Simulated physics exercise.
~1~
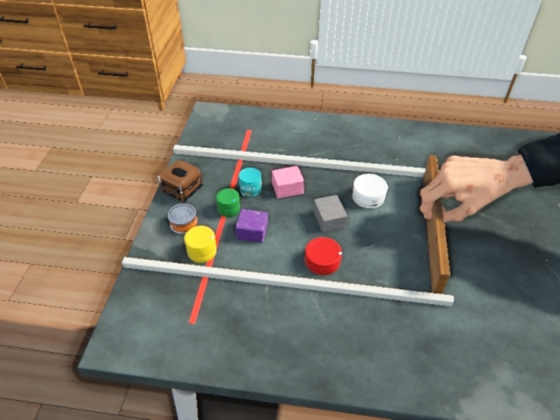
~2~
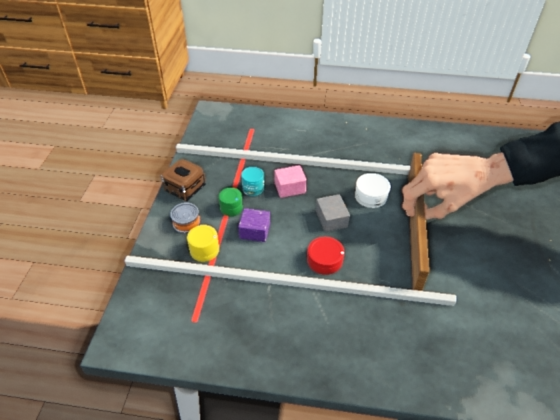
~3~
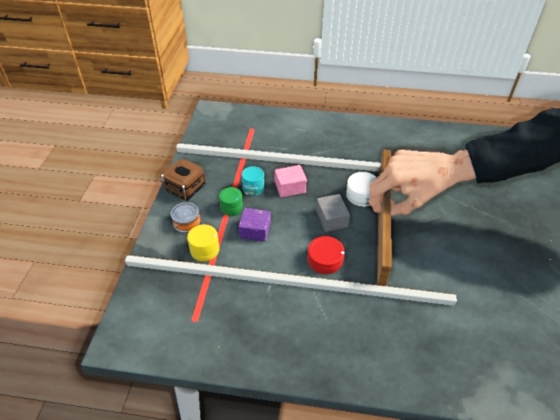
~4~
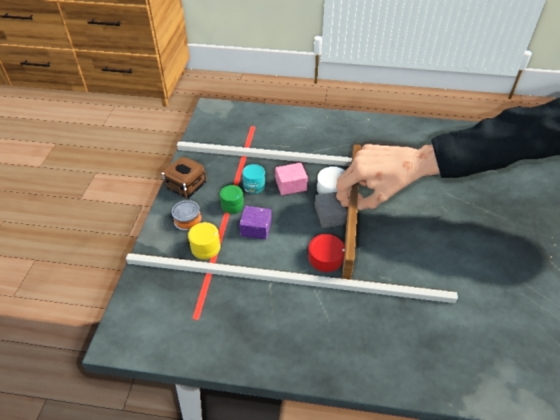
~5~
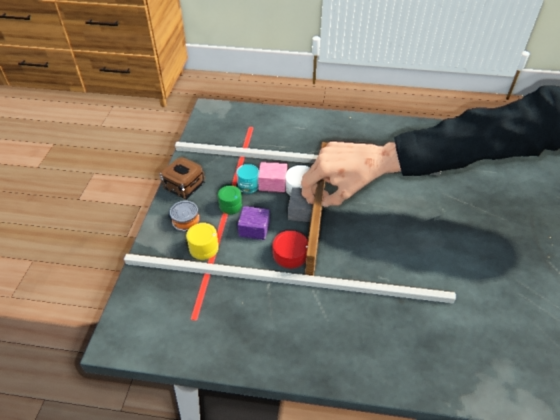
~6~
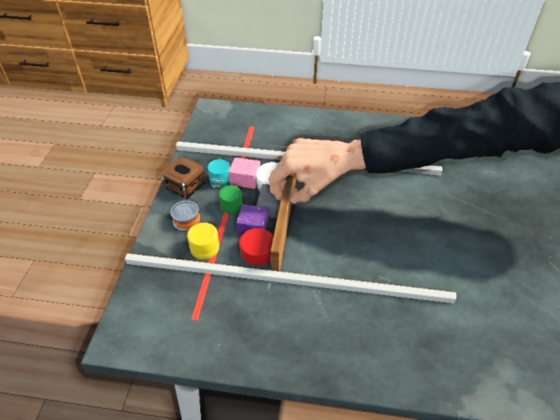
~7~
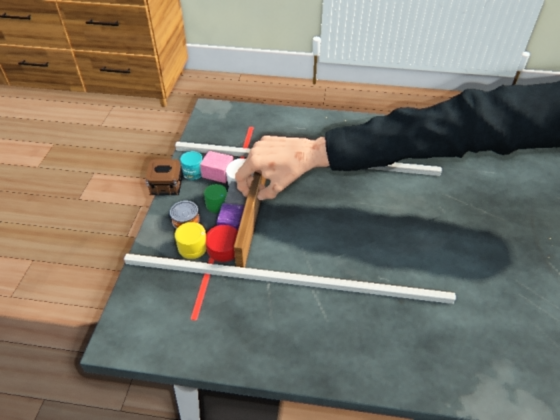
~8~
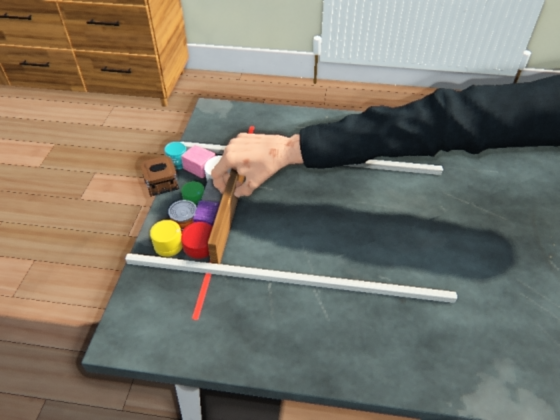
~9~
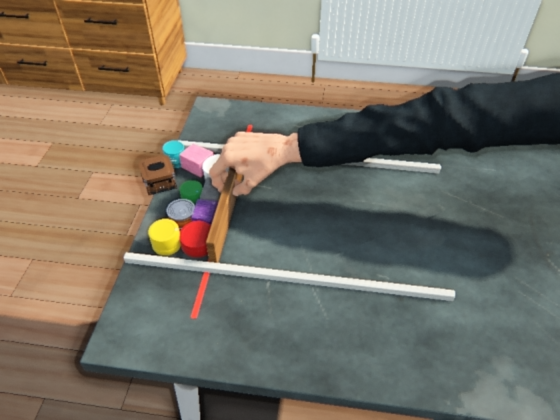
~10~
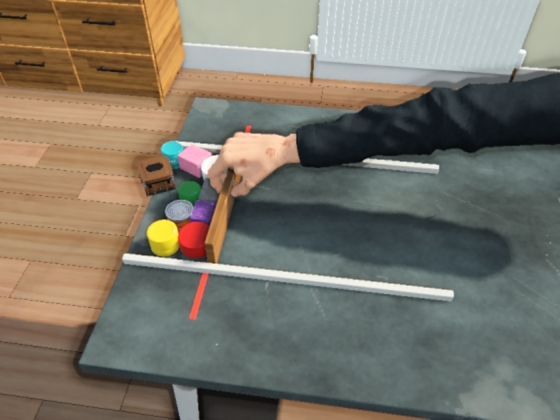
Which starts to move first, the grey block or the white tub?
The white tub starts to move first. The grey block stays still until the board has come further left.
